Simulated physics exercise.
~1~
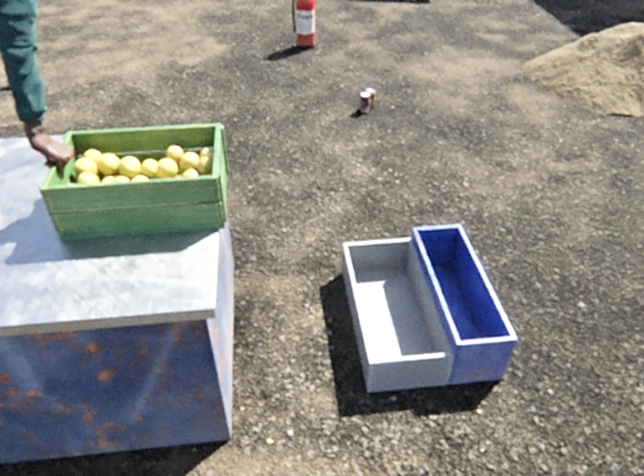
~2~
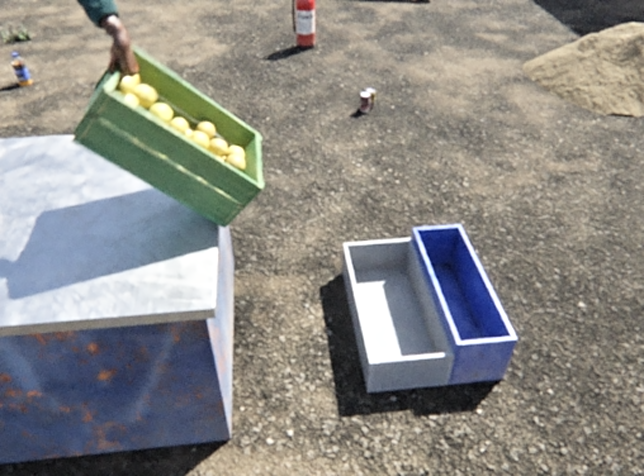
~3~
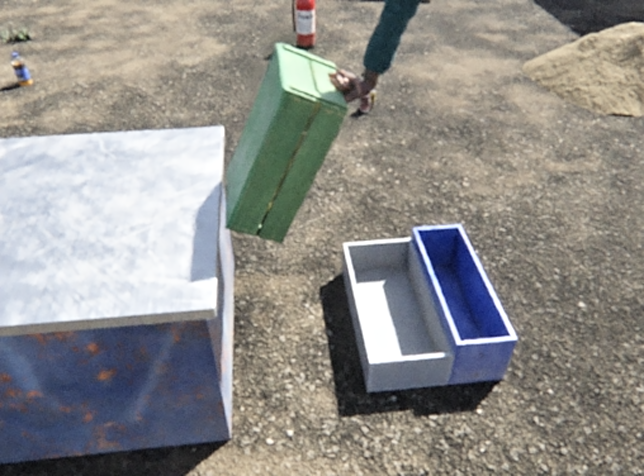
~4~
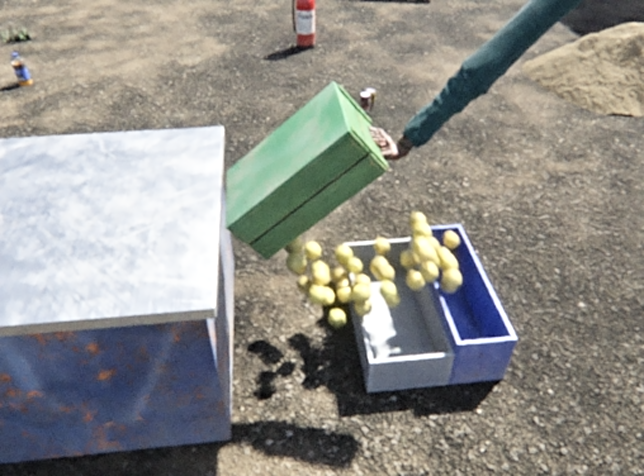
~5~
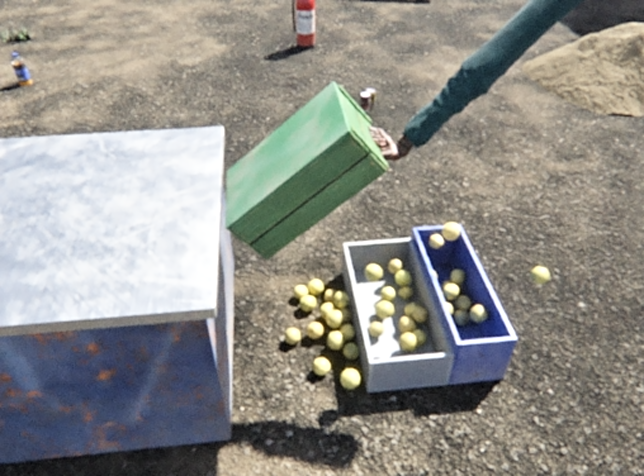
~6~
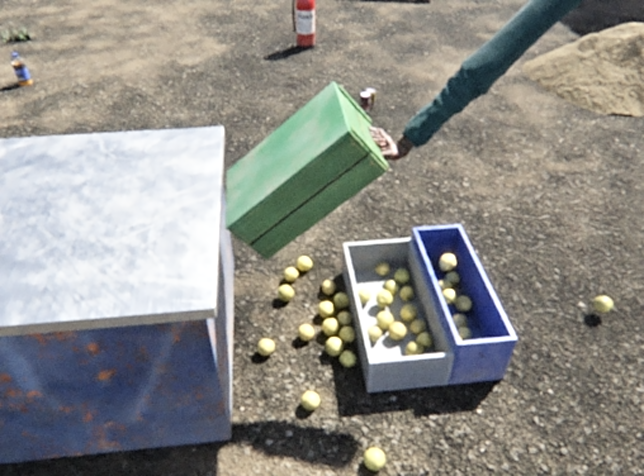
On a sunlit stretch of rough, gravelly ground seen from above, a green box of yellow apples sits on a pale-topped bench at left, with a grey bin and a blue box side by side to the right. A fire extinguisher, a small can and a sand heap lie behind. A green-sleeved arm lifts and tips the box over the bench's right edge. Held nearly upside down, it spills its apples in a loose cluster. They scatter into both containers and onto the ground. Finally, many rest left of the grey bin, and one lies beyond the blue box.
